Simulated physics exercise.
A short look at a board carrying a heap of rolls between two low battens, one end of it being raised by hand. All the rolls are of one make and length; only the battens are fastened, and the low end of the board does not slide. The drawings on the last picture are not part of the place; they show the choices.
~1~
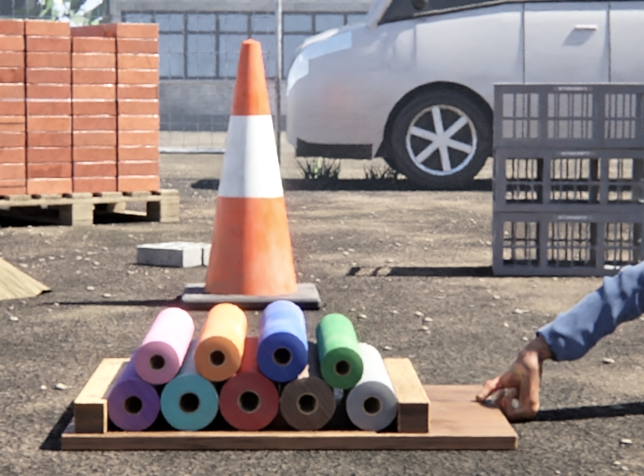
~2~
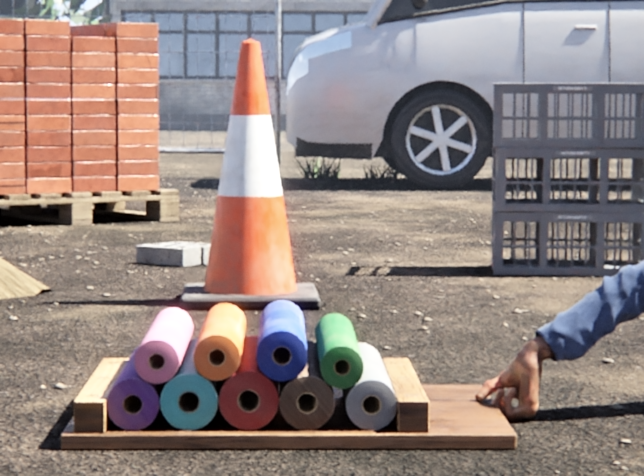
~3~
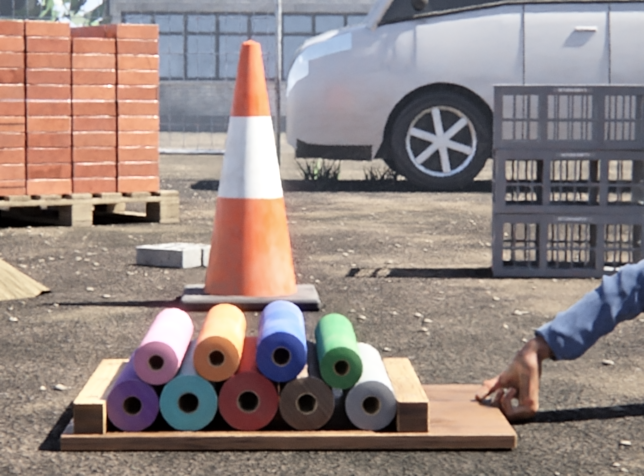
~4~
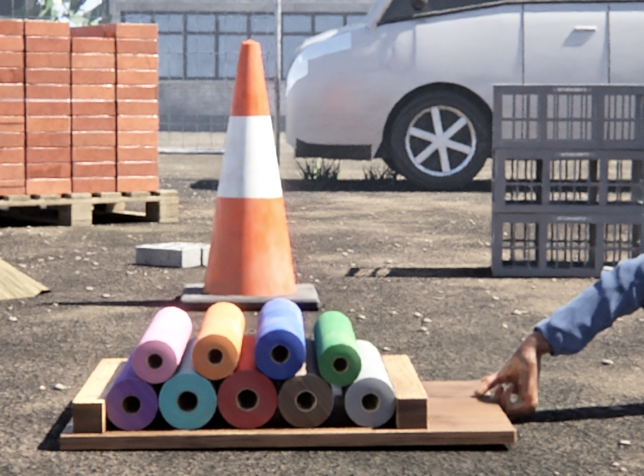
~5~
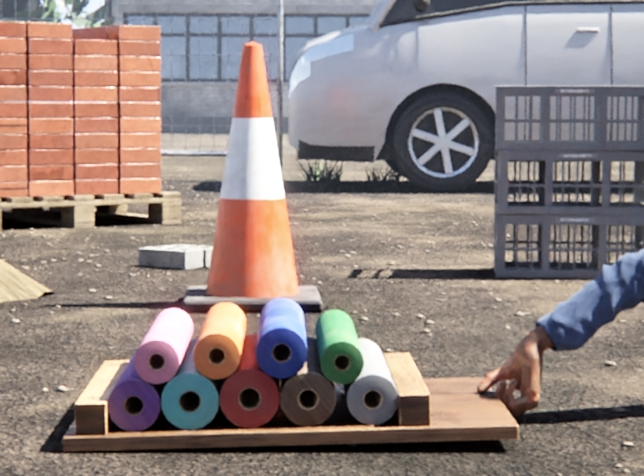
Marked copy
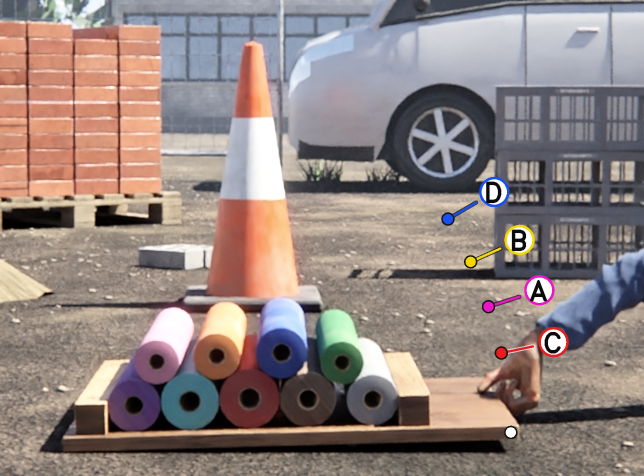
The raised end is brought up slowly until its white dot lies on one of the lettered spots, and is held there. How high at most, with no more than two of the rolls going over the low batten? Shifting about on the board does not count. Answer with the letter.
Raise it to D.
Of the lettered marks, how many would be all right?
The number is four.
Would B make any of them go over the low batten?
No, at B.
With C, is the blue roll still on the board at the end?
Yes, with C.
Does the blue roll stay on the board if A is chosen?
Yes, with A.
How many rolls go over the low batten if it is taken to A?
With A, none.
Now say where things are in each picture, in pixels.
In the first frame, turquoise roll (190, 403); red roll (249, 401); brown roll (307, 403).
In the second frame, brown roll (307, 403); grey roll (371, 404).
In the third frame, board (288, 400); grey roll (371, 405); orange roll (216, 358).
In the fourth frame, board (288, 398); purple roll (132, 404); turquoise roll (188, 401).
In the fifth frame, board (290, 397); purple roll (134, 405); turquoise roll (190, 401).
On the marked copy, A at (489, 306); B at (471, 262); C at (501, 353); D at (448, 219); the white dot at (511, 432).
Taking D. A third of the way, board at 18°.
Two thirds of the way, board at 31°.
When it is over, board at 31°, one over the low batten (pink).
As for the rest, A none over the low batten; B none over the low batten; C none over the low batten.
